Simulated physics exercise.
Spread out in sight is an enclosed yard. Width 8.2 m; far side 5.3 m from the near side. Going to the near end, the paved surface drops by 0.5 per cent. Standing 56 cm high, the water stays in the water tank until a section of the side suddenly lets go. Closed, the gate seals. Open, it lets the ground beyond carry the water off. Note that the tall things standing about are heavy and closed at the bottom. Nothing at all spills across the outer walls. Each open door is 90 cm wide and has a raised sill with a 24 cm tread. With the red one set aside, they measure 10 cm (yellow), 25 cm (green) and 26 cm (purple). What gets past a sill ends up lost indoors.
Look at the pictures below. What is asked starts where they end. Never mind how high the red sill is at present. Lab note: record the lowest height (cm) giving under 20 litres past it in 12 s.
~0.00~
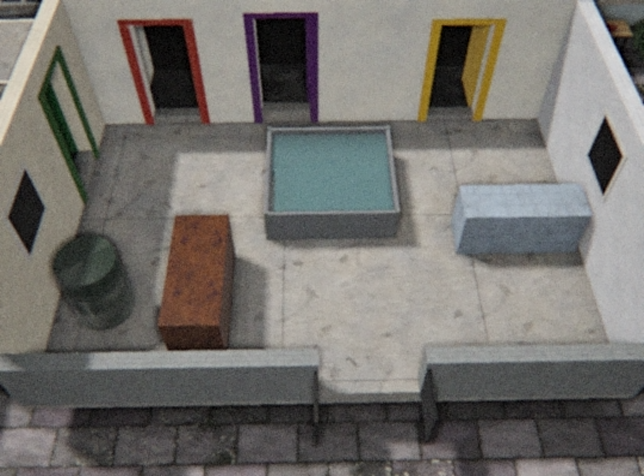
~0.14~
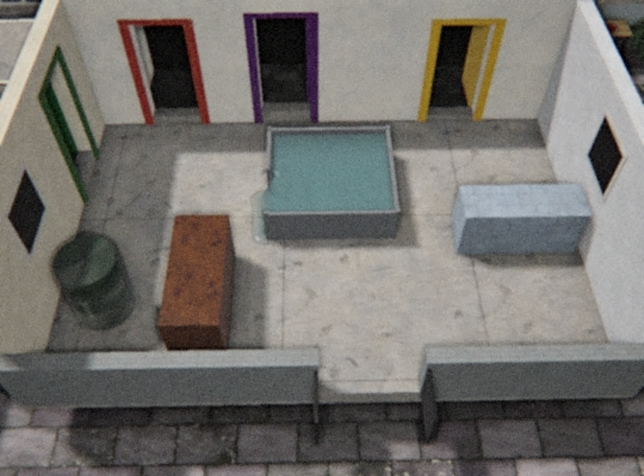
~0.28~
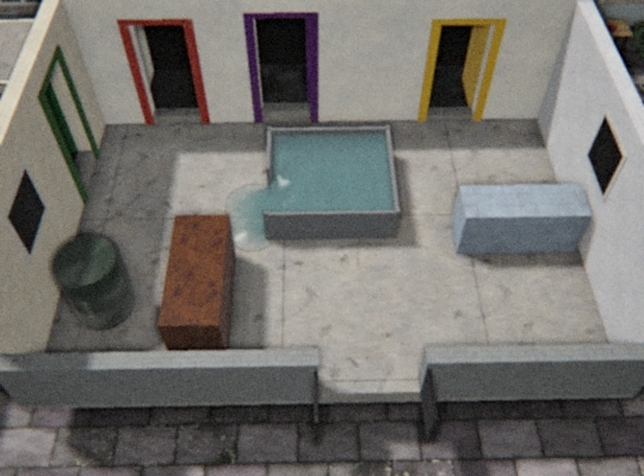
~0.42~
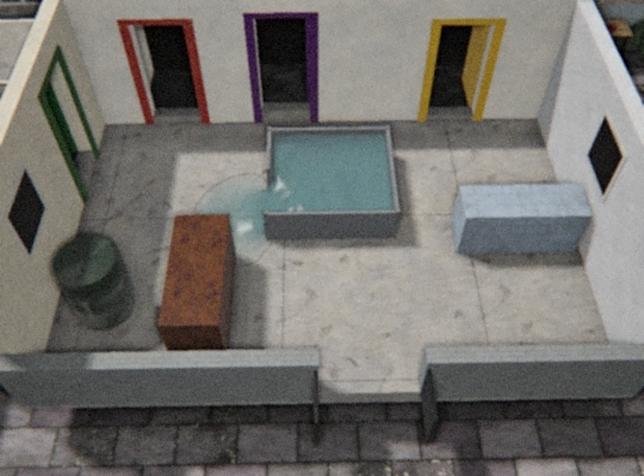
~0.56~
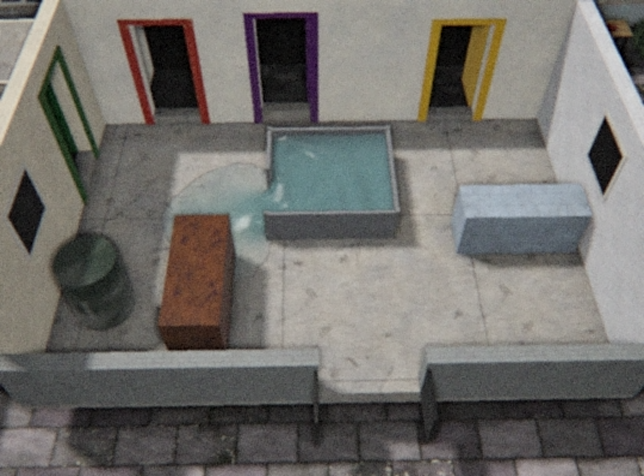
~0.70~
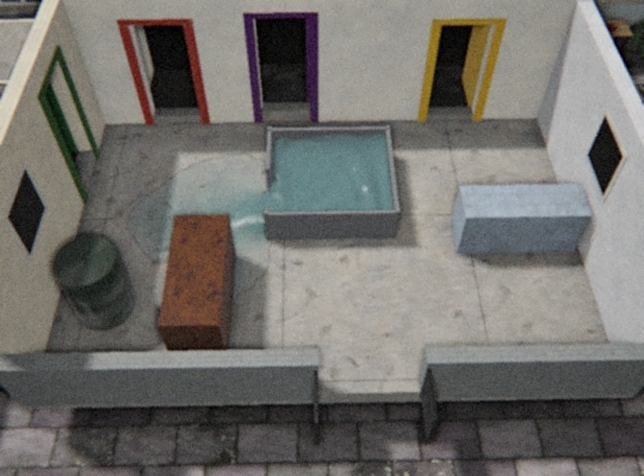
Lowest height: 8 cm.
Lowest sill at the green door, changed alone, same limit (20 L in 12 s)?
For green, a step near 15 cm.
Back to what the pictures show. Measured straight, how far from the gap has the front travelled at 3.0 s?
Front distance: Approx. 4.4 m.
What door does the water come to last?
Last comes the yellow one.
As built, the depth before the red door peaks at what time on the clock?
Approximately 3.4 s.
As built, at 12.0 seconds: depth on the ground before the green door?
It comes to about 9.0 centimetres deep.
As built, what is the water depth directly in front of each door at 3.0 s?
In cm: Purple 0, green 18, yellow 0, red 8.
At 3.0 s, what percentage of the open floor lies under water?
Roughly 30 percent of the floor.
After 1.4 s water covers 20 % of the floor, deepest (32 cm) near (264, 220); it has not reached the red door.
After 3.0 s water covers 30 % of the floor, deepest (30 cm) near (106, 126); 8 cm at the red door, 0 litres in over its 16 cm sill.
After 12.0 s water covers 95 % of the floor, deepest (10 cm) near (115, 381); 7 cm at the red door, 0 litres in over its 16 cm sill.
At the red door as built, the water arrived by 2.1 s and peaked near 12 cm at 3.4 s.
With a sill of 7 cm, 30 litres would have come in within the 12 s; with 9.5 cm, 8 litres. So under 20 litres takes about 8 cm.
